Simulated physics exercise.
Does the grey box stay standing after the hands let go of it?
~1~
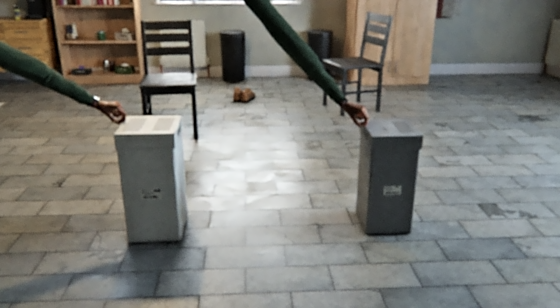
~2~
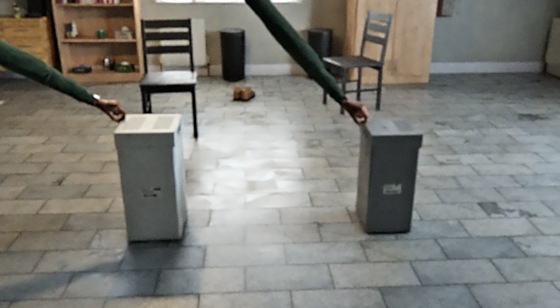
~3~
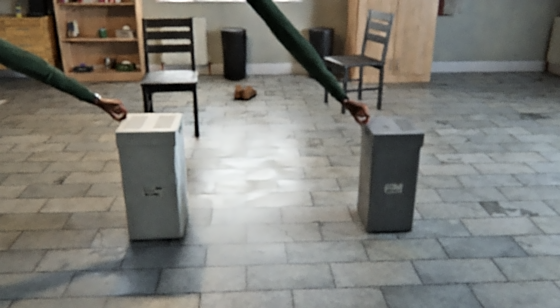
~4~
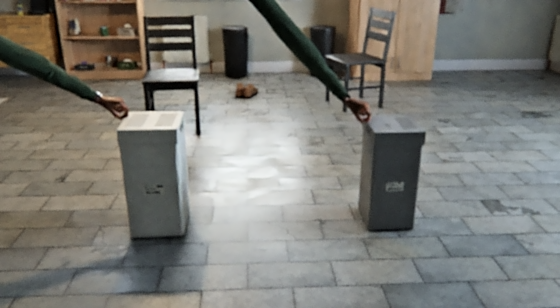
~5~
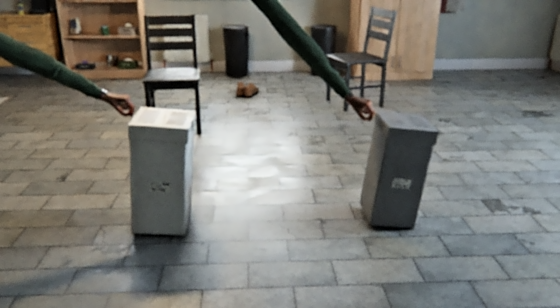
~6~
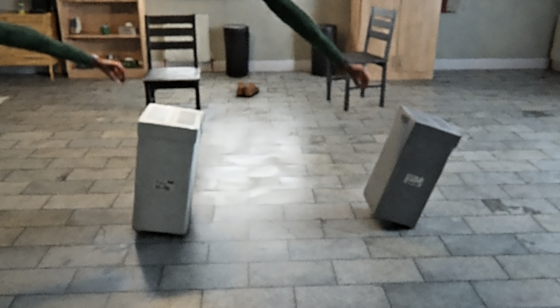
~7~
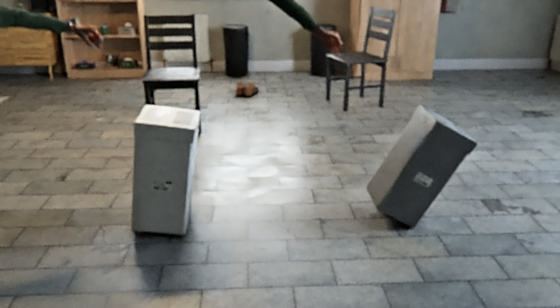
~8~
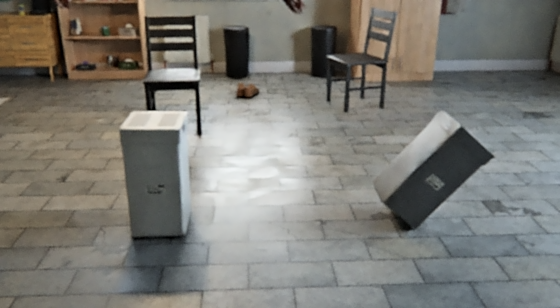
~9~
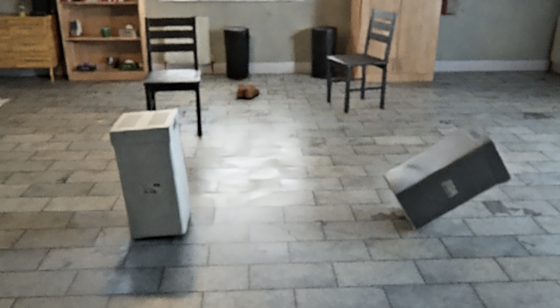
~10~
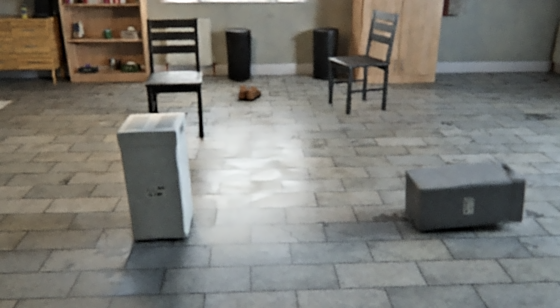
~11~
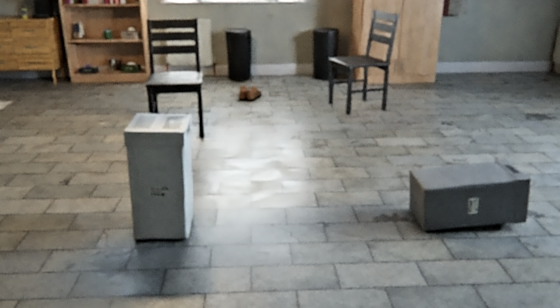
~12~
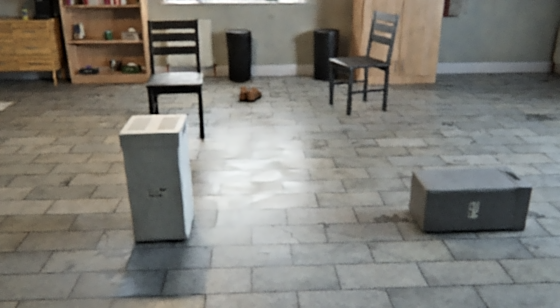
No, the grey box tips over to the right and ends up lying on its side, while the white one rocks back onto its base.
